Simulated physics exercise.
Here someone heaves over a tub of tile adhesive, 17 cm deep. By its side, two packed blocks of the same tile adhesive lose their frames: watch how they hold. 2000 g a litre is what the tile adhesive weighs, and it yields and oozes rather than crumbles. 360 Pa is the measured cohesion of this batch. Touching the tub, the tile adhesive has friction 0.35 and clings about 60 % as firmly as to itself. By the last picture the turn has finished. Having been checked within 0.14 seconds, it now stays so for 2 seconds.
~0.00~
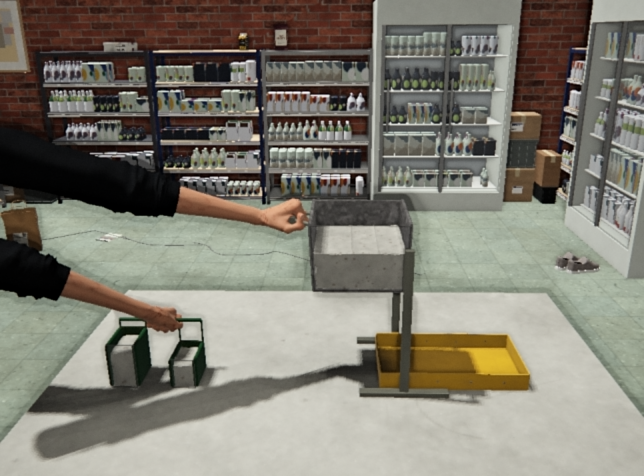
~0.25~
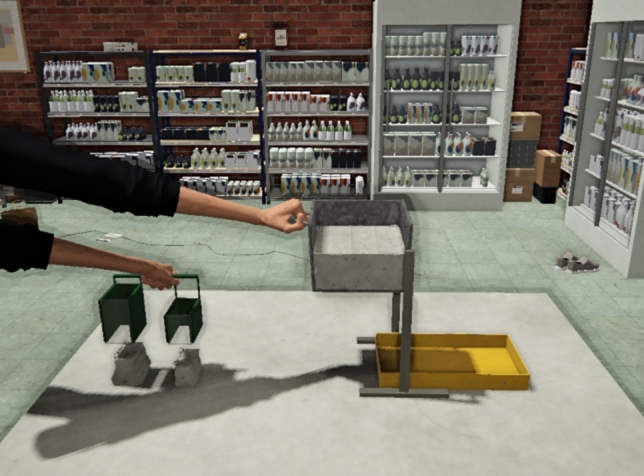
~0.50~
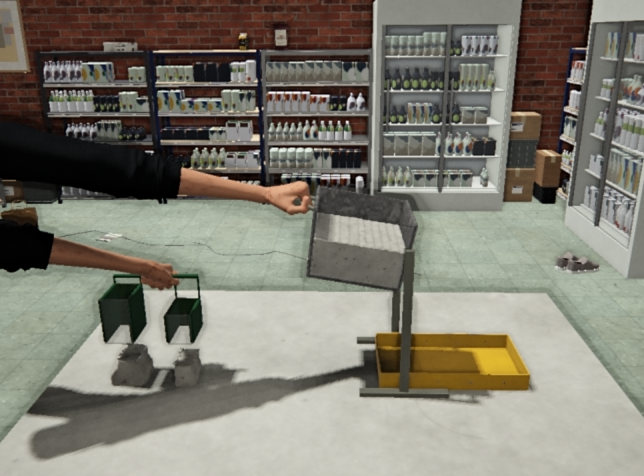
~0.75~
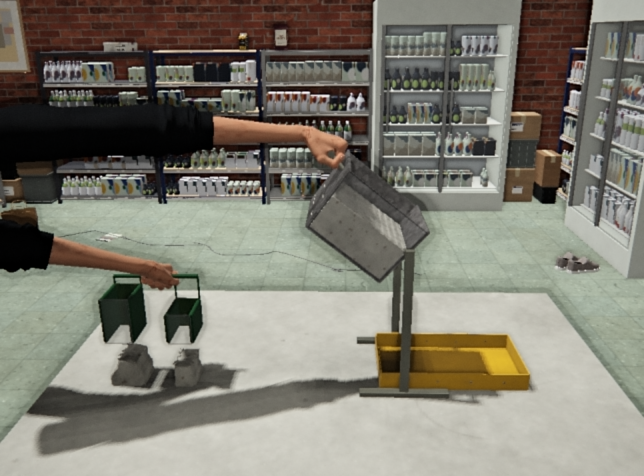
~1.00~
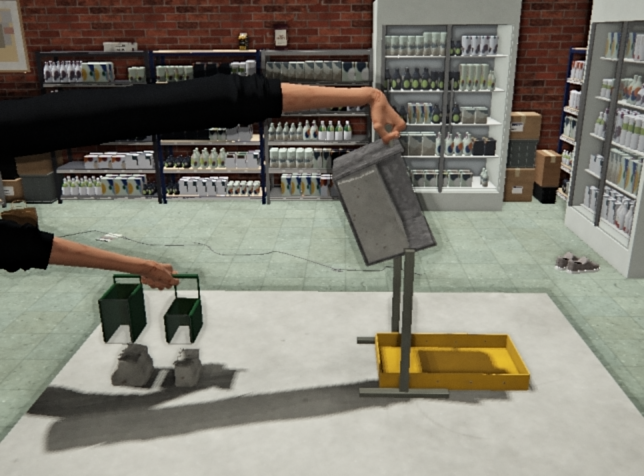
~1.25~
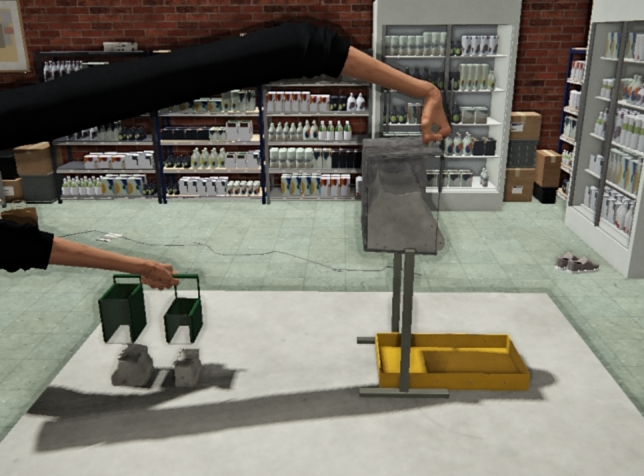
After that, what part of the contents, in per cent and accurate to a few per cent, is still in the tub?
The part still in the tub is near 51 out of 100.
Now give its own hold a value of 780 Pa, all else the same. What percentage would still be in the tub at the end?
I'd say around 45 percent.
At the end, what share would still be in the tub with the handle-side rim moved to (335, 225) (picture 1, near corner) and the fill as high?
That would leave about 70 % in the tub.
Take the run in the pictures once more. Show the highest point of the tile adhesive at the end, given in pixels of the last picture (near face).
Roughly at pixel (388, 220).
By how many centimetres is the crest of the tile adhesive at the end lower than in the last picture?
The top ends up some 7 cm below its level in the last picture.
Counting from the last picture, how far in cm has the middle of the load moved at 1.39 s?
Looks like around 5 cm to me.
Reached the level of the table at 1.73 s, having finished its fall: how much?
Near 40 per cent has got down by that time.
By 1.39 s, the tub is at 90 degrees and holds 78 %.
By 1.56 s, the tub is at 90 degrees and holds 58 %.
By 1.73 s, the tub is at 90 degrees and holds 55 %.
By 1.90 s, the tub is at 90 degrees and holds 54 %.
By 3.25 s, at the end, the tub is at 90 degrees and holds 51 %.
